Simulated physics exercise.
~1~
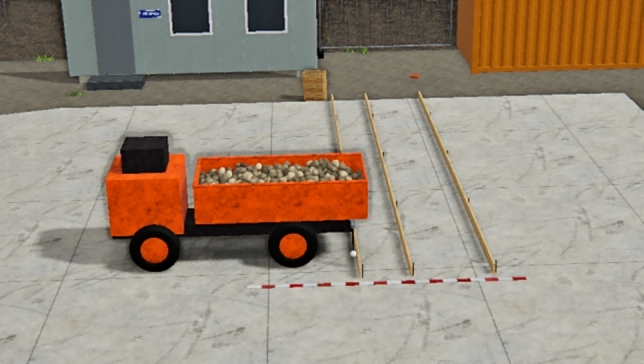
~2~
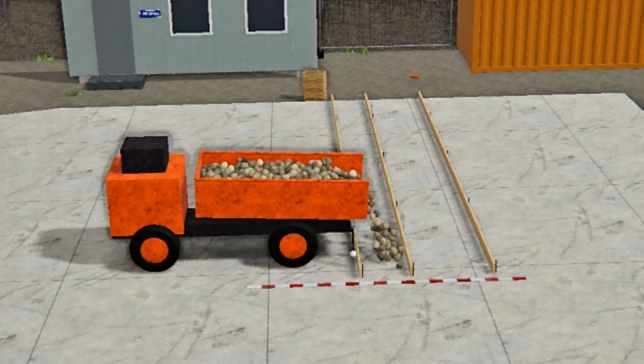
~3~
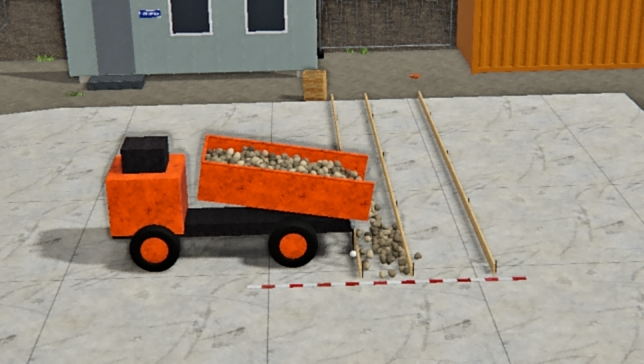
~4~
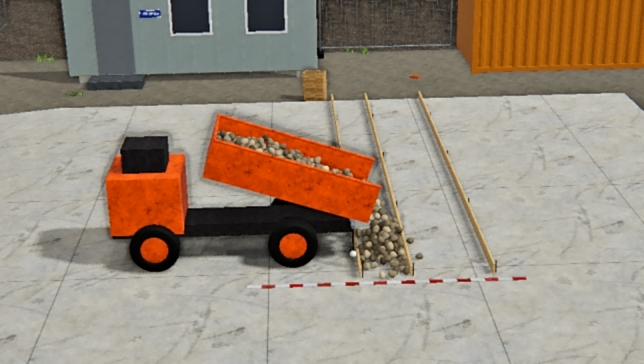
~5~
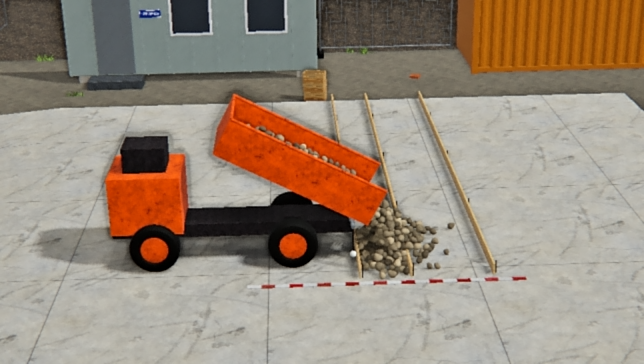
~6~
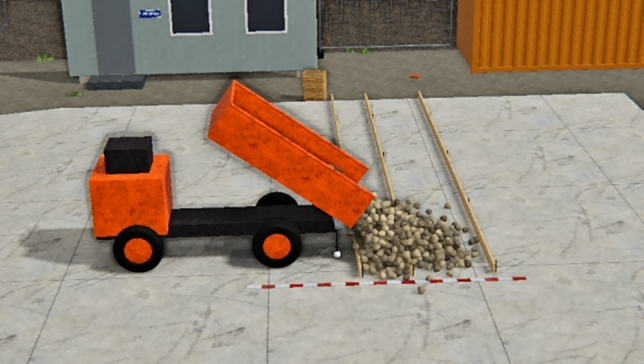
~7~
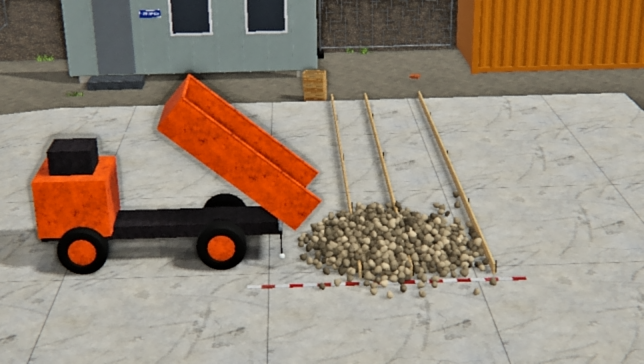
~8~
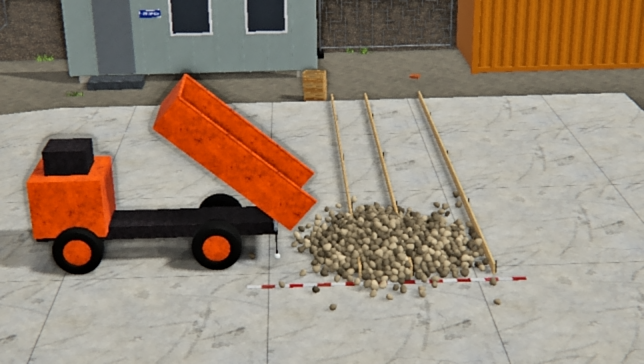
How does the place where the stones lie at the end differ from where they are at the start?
At the start the stones are piled in the truck's orange bed, while at the end they lie lower and farther to the right, spread on the ground across the two bays and just short of them.
